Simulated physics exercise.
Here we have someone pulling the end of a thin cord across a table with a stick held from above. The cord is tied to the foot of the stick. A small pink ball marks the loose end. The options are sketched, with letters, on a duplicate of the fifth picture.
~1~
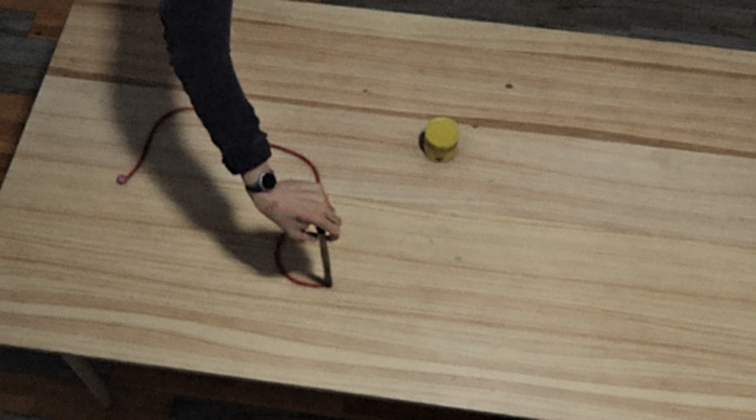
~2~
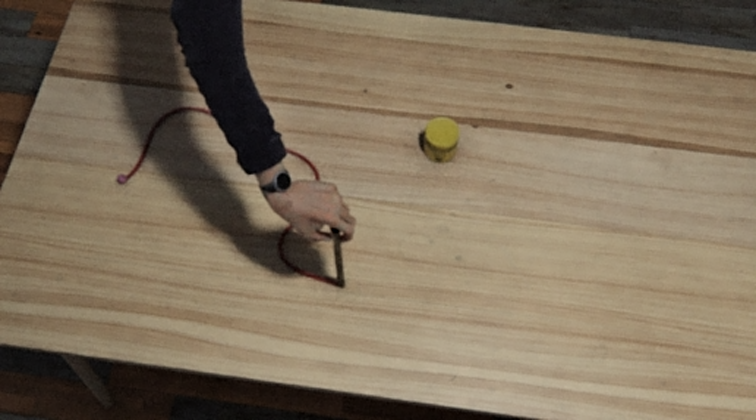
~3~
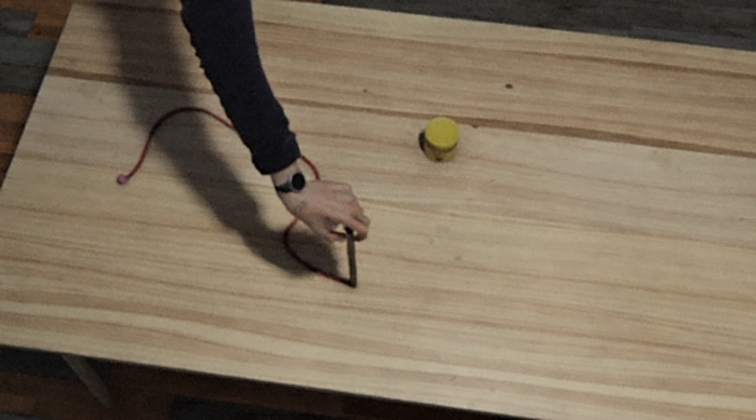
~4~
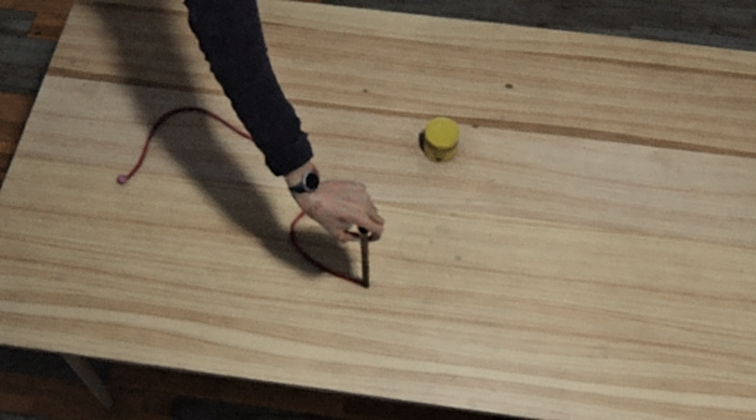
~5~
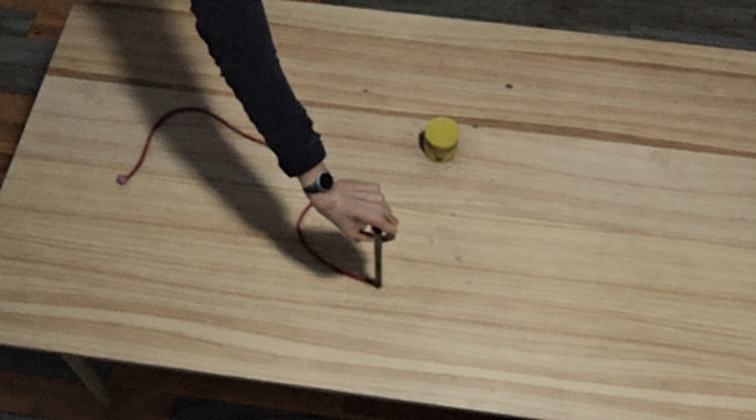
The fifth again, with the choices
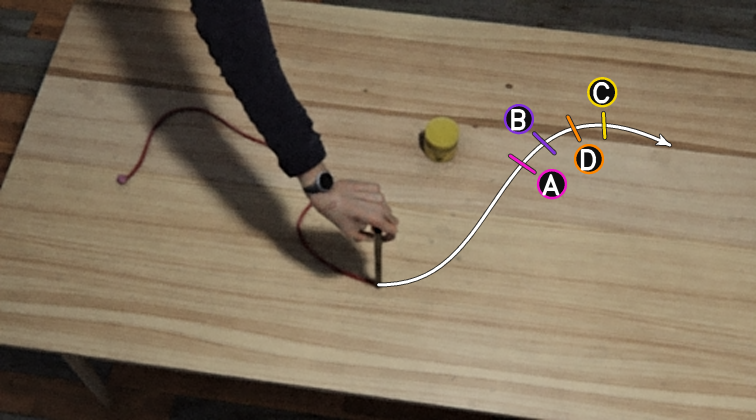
A hand holding an upright stick drags one end of a red cord rightward across the table.
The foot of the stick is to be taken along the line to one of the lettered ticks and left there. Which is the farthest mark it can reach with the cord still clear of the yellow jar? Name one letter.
Stop at A.
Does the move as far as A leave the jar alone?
Yes.
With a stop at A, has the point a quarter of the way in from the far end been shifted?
Yes.
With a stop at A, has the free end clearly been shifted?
No.
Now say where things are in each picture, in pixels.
The first frame shows free end (122, 179); yellow jar (441, 141).
The second frame shows free end (122, 179); yellow jar (441, 141).
The third frame shows free end (122, 179); yellow jar (441, 141).
The fourth frame shows free end (122, 179); yellow jar (441, 141).
The fifth frame shows free end (122, 179); yellow jar (441, 141).
On the copy, A at (522, 164); B at (544, 143); C at (604, 125); D at (574, 128); the route from (378, 285) via (516, 172) to (670, 145).
On A. First, foot of the stick (447, 262), middle of the cord (274, 147), free end (122, 179).
Then, foot of the stick (490, 209), middle of the cord (279, 156), free end (122, 179).
Finally, foot of the stick (522, 165), middle of the cord (304, 160), free end (122, 179); nothing has been touched.
By contrast, B brings the cord against the jar; C brings the cord against the jar; D brings the cord against the jar.
